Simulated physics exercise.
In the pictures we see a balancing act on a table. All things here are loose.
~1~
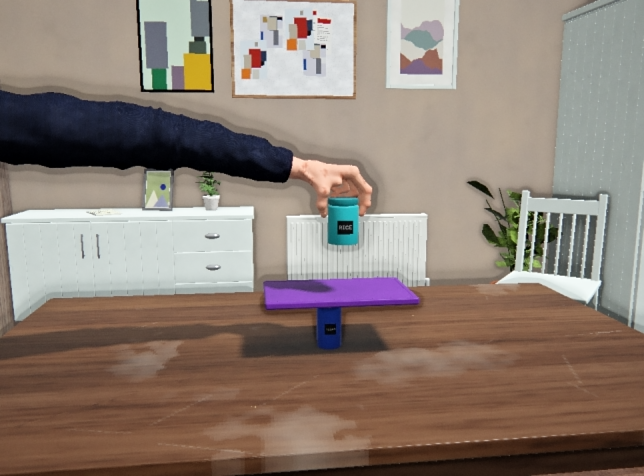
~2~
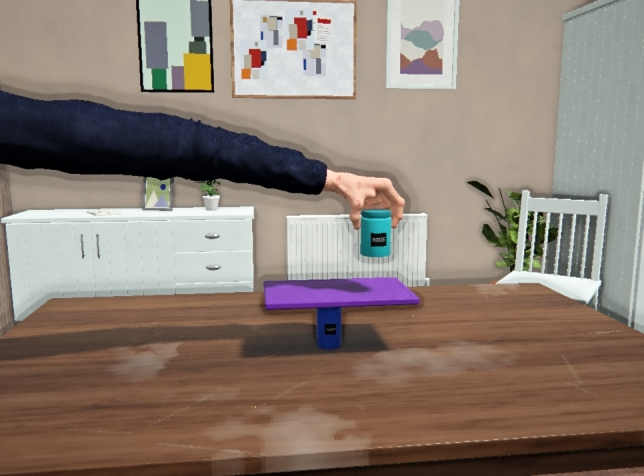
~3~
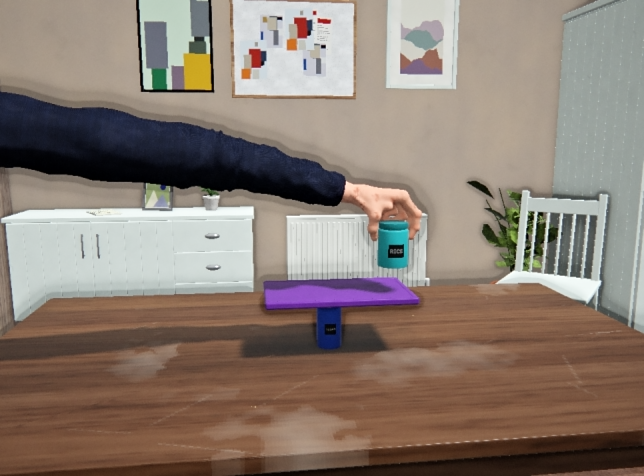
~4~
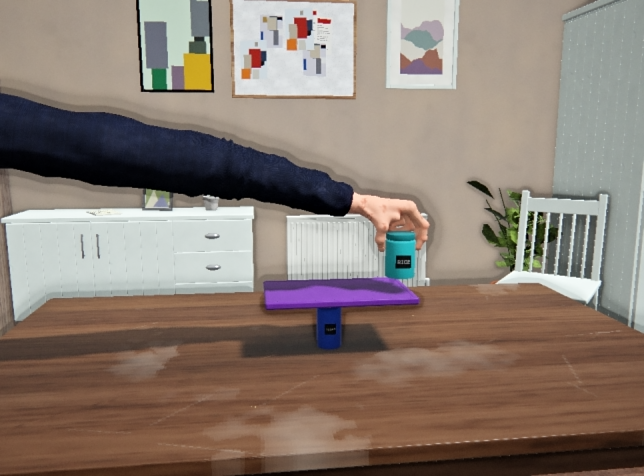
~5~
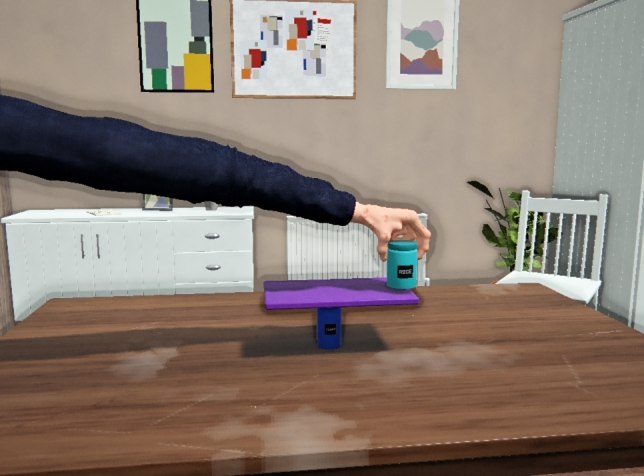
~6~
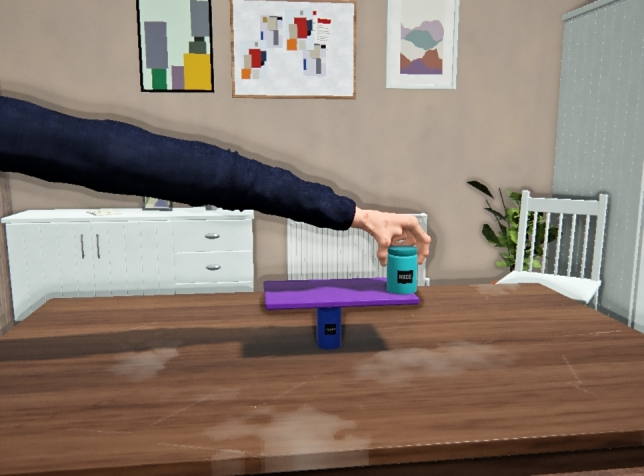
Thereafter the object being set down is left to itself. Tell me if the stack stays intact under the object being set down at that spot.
No - most likely something will tip or drop.
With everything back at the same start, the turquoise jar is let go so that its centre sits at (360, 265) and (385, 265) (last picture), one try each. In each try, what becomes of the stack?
Result one: The stack falls. Result two: The stack falls.
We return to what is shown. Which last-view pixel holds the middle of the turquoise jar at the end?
Around (432, 335).
Then, 0.20 s later than the last frame, turquoise jar tilted by 12° near (406, 282); purple lid tilted by 12°.
Then, 0.30 s later than the last frame, turquoise jar now fallen; purple lid tilted by 44°.
Then, 0.40 s later than the last frame, purple lid tilted by 51°.
Then, 0.50 s later than the last frame, purple lid tilted by 42°.
When it is over, fallen, turquoise jar; lying over in the stack, purple lid; blue shaker as before. End places, in pixels of the last picture, turquoise jar near (433, 335). The stack loses its balance.
